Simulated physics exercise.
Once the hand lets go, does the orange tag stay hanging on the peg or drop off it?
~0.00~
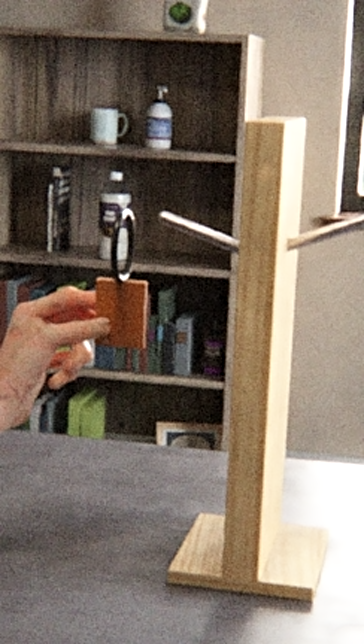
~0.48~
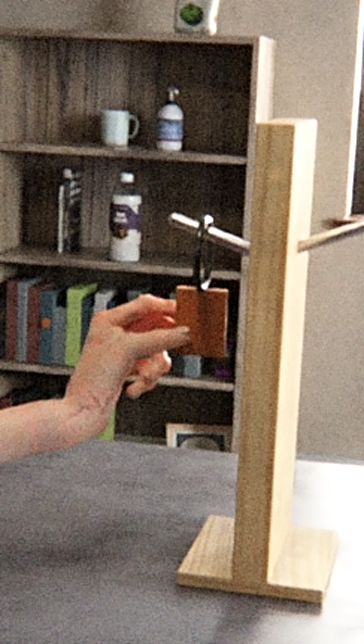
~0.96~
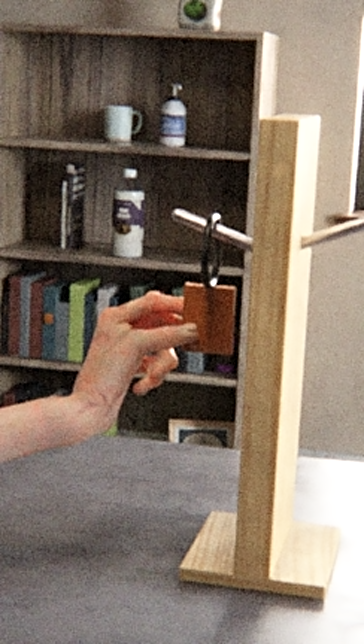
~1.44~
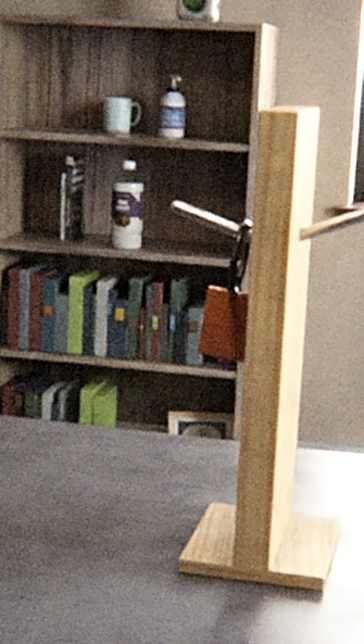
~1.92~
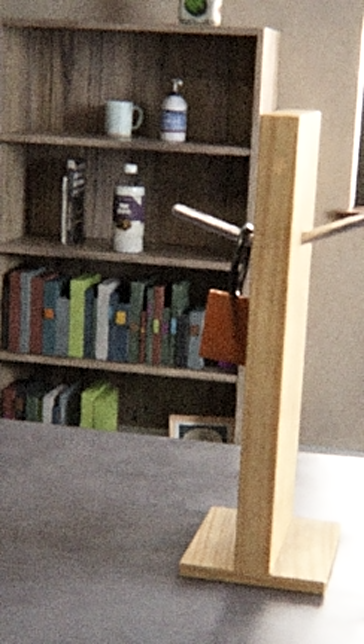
The orange tag stays on the peg. It hangs by its dark loop close to the wooden post after the hand has gone.
The video shows a hand carrying an orange tag by a dark loop to the left peg of a wooden stand in front of a bookshelf. The loop goes over the peg, the hand lets go and withdraws, and the tag hangs close to the post.
